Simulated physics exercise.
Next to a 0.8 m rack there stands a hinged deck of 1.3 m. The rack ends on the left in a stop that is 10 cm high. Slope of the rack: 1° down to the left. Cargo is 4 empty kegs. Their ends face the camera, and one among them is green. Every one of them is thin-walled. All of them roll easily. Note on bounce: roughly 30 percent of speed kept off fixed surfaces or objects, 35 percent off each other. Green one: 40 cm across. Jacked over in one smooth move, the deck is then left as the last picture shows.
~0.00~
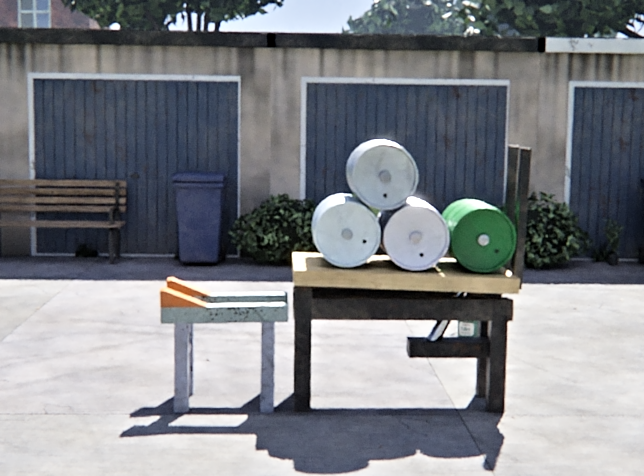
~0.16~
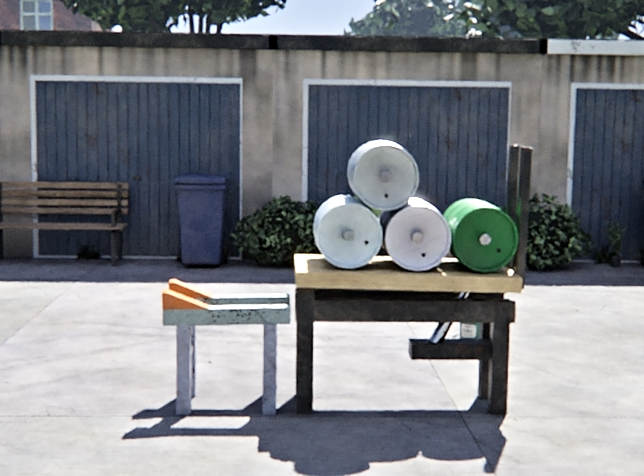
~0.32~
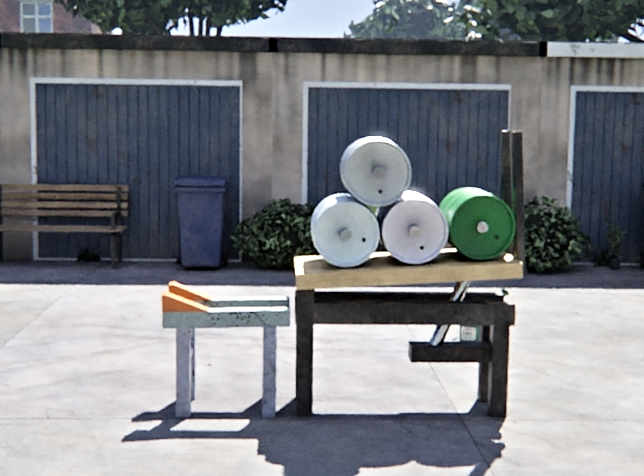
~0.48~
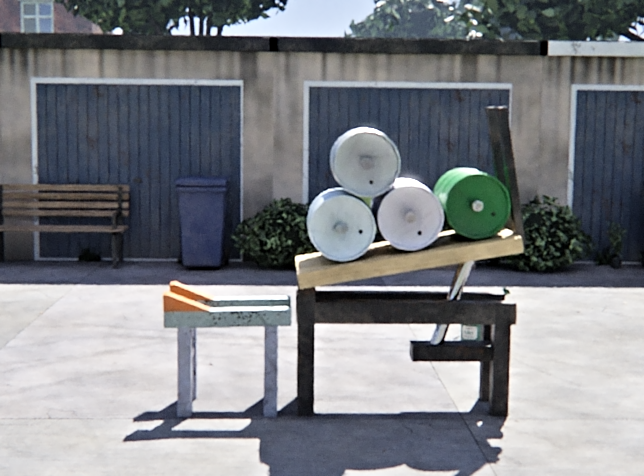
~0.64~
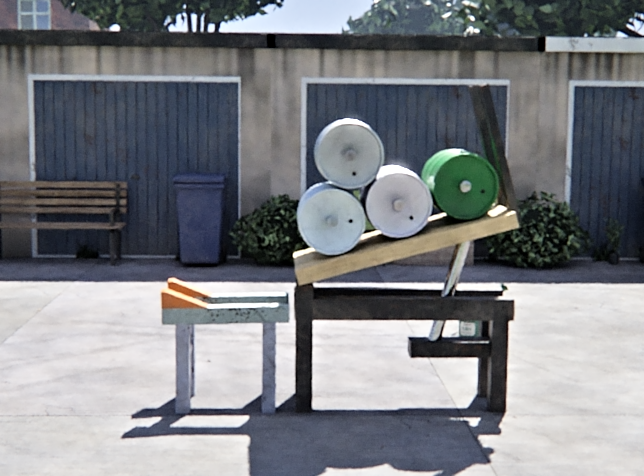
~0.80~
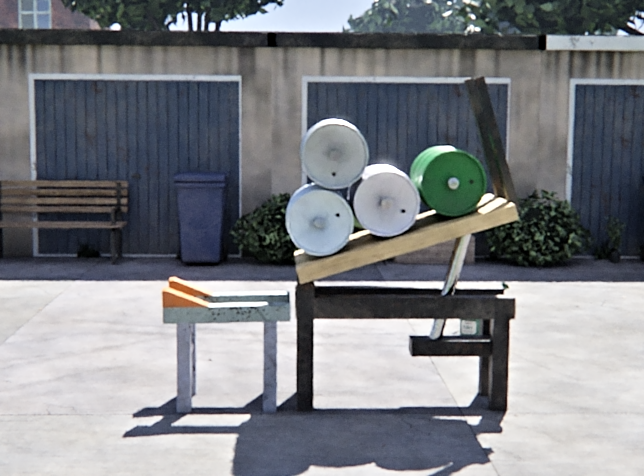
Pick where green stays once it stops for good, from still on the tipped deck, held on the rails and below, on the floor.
I would say green stays held on the rails.
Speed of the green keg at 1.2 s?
Speed approx. 1.0 m/s.
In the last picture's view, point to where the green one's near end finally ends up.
It comes to rest at about (261, 272).
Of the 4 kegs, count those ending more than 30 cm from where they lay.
Total tallied: 4.
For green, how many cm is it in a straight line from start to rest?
Estimate - green near 130.
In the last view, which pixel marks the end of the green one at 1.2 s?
Estimated pixel position: About (398, 200).
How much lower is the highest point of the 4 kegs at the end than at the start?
Some 50 centimetres.
Then, 1.2 s in, green is on the deck, 70 cm from the hinge, rolling left; 0 past the stop so far.
Then, 1.7 s in, green is on the deck, 15 cm from the hinge, rolling left; 1 past the stop so far.
Then, 2.2 s in, green is on the rack, 65 cm from the rack's far end, rolling left; 2 past the stop so far.
In the end (5.1 s), green is on the rack, 60 cm from the rack's far end; 2 past the stop so far.
